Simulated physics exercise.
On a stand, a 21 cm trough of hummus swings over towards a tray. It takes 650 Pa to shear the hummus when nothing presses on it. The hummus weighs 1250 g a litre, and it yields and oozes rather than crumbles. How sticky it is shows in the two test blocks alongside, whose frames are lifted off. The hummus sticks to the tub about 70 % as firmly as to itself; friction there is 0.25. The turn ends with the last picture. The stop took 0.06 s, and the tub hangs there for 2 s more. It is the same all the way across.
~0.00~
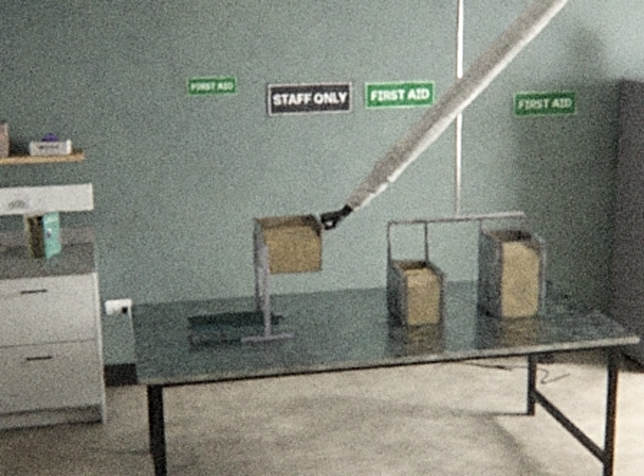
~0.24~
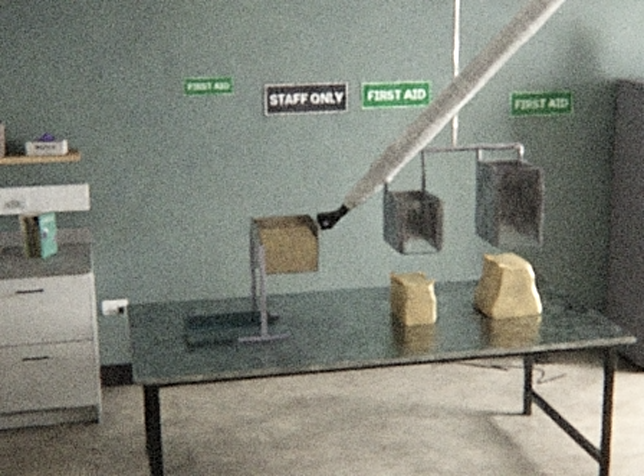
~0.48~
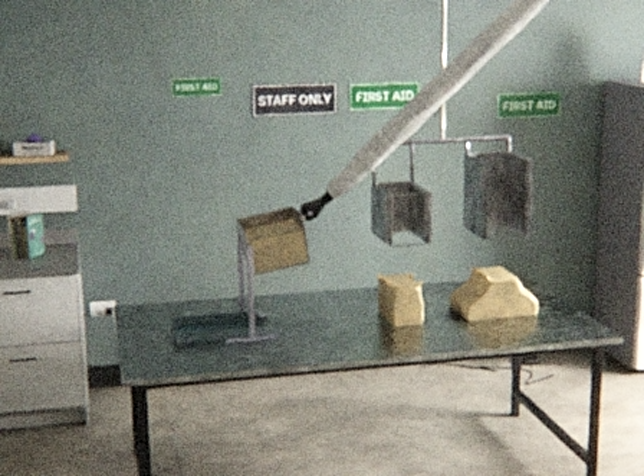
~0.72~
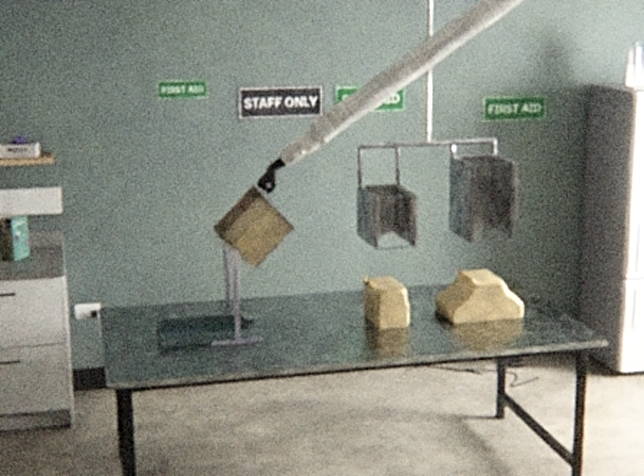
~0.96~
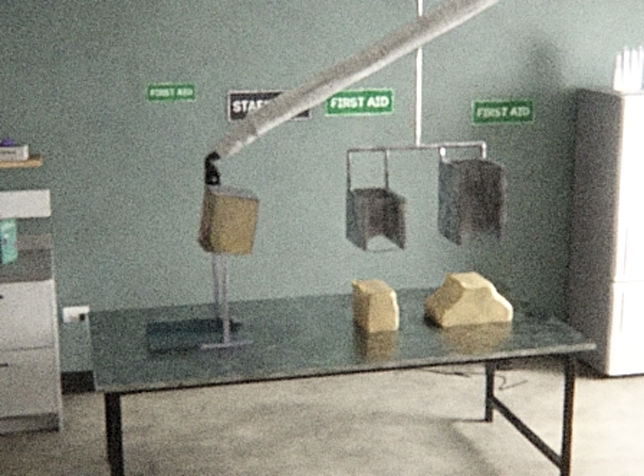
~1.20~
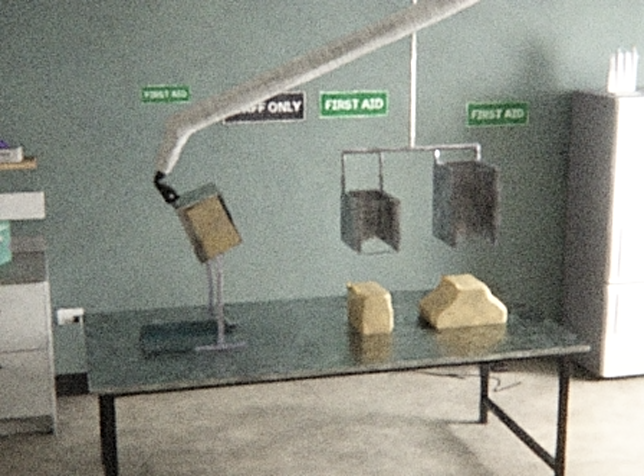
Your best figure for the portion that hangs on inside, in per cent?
It comes to some 0 %.
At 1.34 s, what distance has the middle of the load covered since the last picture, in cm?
About 9 cm.
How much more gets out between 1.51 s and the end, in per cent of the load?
Near 22 %.
After 1.34 s, the tub is at 112 degrees and holds 76 %.
After 1.51 s, the tub is at 112 degrees and holds 22 %.
After 1.68 s, the tub is at 112 degrees and holds 0 %.
After 1.85 s, the tub is at 112 degrees and holds 0 %.
After 3.20 s, at the end, the tub is at 112 degrees and holds 0 %.
